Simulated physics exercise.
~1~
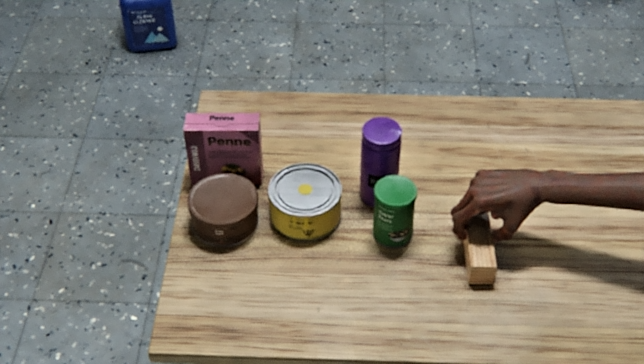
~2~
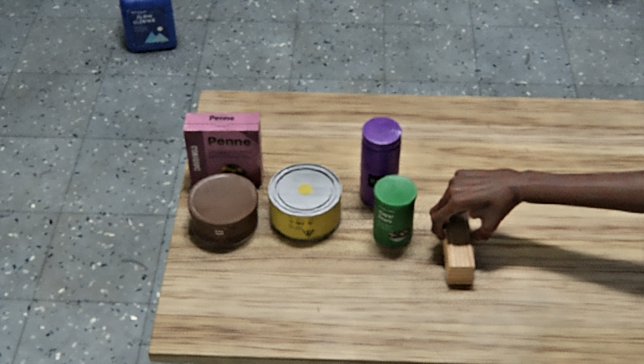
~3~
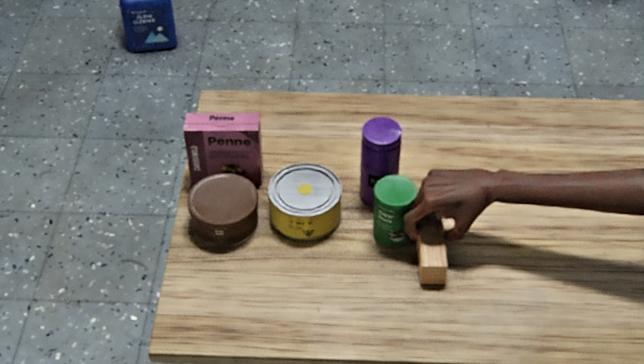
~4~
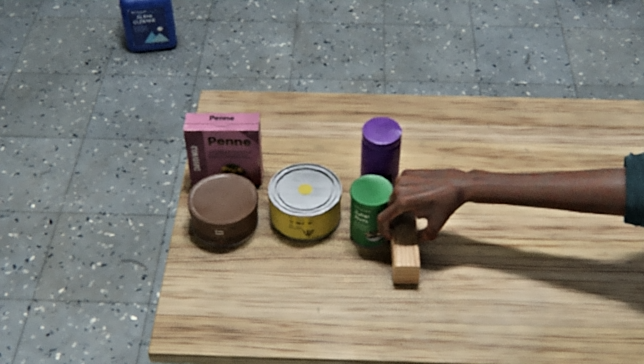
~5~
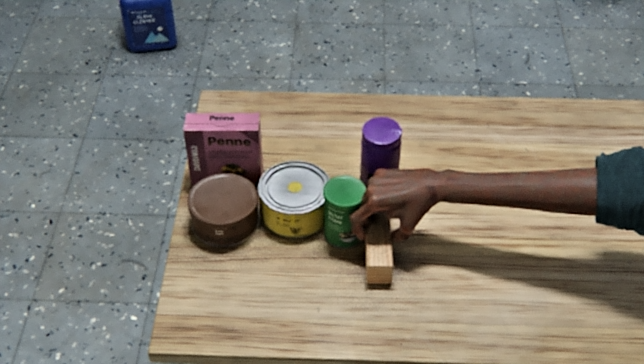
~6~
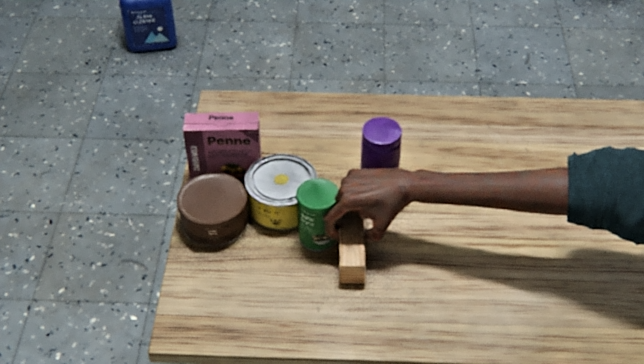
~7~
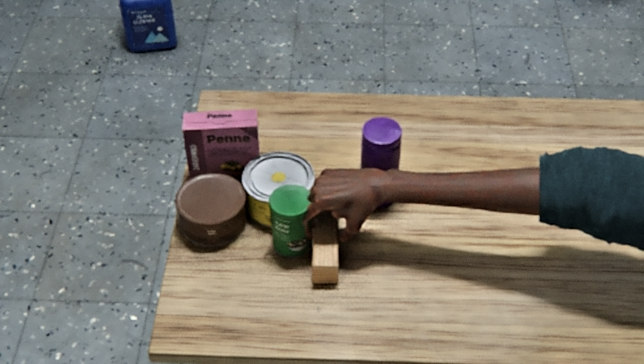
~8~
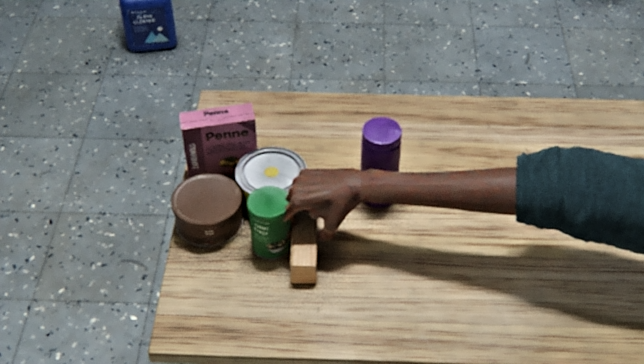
Hand sliding a wooden block leftward across a table, pushing a green tin and crowding a yellow tub toward a brown tub.
